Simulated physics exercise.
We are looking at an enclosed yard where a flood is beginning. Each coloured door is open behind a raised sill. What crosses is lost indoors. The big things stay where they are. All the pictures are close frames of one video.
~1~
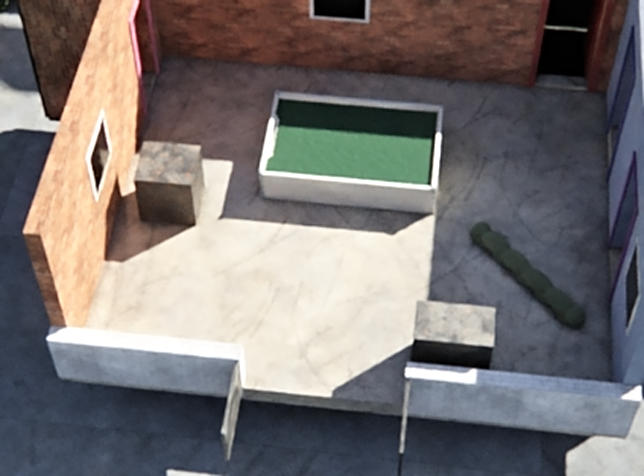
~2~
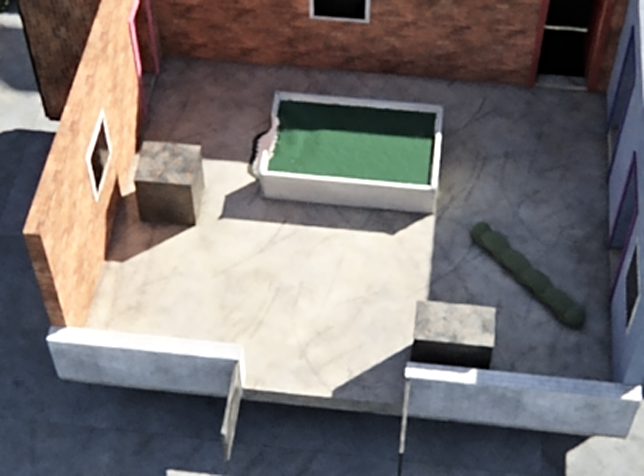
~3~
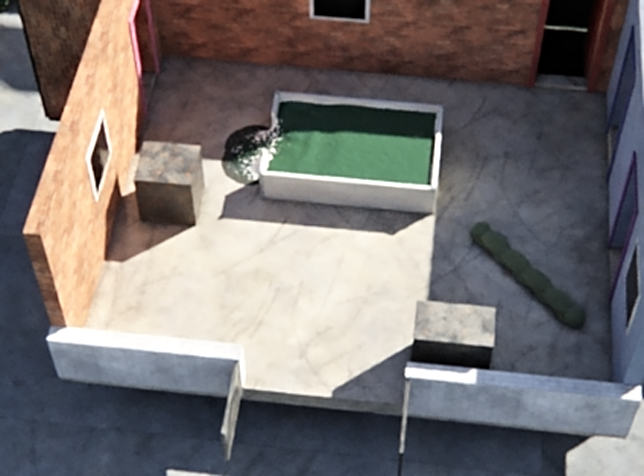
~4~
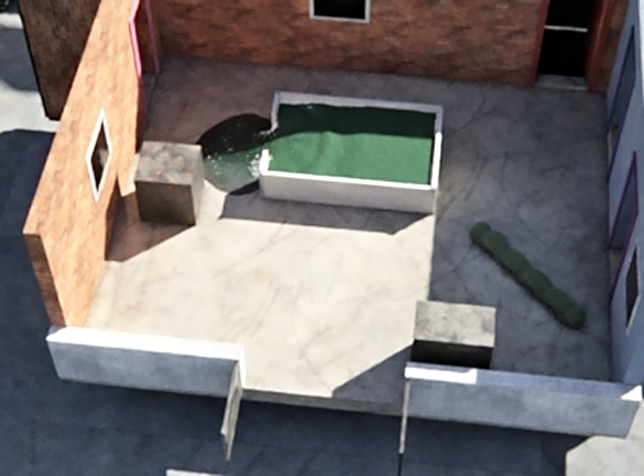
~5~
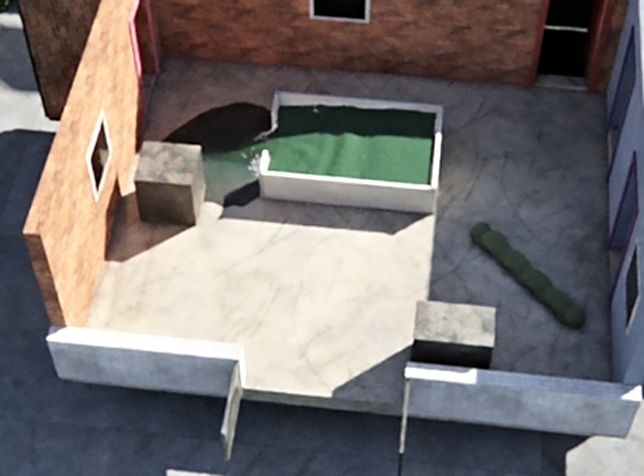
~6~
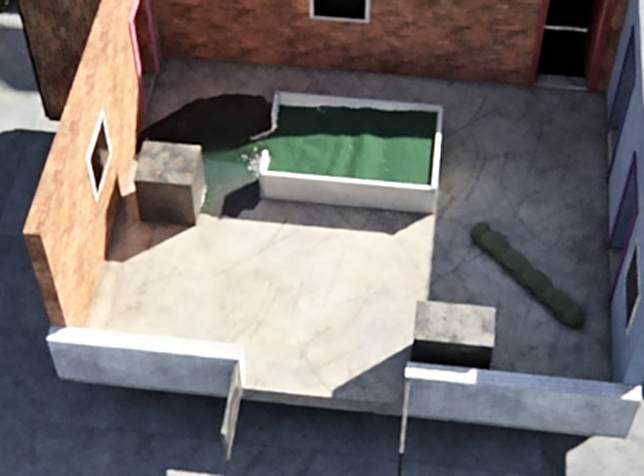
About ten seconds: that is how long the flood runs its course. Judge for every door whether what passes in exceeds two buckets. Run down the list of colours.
The red door does not exceed two; the purple door does not exceed two; the blue door does not exceed two; the pink door exceeds two.
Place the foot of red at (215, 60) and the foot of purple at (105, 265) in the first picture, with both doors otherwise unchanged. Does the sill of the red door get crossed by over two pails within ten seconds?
For the red door, it gets beyond it.
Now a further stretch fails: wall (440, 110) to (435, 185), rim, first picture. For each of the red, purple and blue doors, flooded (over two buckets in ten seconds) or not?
The red door exceeds the mark; the purple door exceeds the mark; the blue door falls short.
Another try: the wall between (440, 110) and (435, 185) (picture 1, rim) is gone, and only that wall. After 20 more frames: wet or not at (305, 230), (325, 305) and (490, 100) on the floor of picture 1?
Unwetted, unwetted, submerged.
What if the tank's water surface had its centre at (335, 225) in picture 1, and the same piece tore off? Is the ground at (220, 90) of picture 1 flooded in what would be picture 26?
Hit.
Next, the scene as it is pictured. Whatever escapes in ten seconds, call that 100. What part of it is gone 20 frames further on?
Estimated share: Close to 30 %.
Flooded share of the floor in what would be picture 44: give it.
Around 50 percent.
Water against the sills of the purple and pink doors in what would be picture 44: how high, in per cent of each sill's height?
About 0 %, then 180 %.
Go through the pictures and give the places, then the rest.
In the first picture, the open tank at (353, 142) is whole and still.
In the second picture, water pours out at (272, 148) and has run to (259, 176).
In the third picture, water pours out at (272, 149) and has run to (230, 171).
In the fourth picture, the front is at a hidden place, out from the gap at (272, 149).
In the fifth picture, the front is at a hidden place, out from the gap at (272, 149).
In the sixth picture, water pours out at (272, 149) and has run to a hidden place.
A moment on, water covers 15 % of the floor; the red door not reached, the purple door not reached, the blue door not reached, the pink door wet at the sill, nothing in.
Next, water covers 20 % of the floor; the red door not reached, the purple door not reached, the blue door not reached, the pink door under two buckets in.
Then, water covers 30 % of the floor; the red door not reached, the purple door not reached, the blue door not reached, the pink door over two buckets in.
Later, water covers 50 % of the floor; the red door not reached, the purple door not reached, the blue door not reached, the pink door far over two buckets in.
In the end, water covers 70 % of the floor; the red door wet at the sill, nothing in, the purple door wet at the sill, nothing in, the blue door wet at the sill, nothing in, the pink door far over two buckets in.
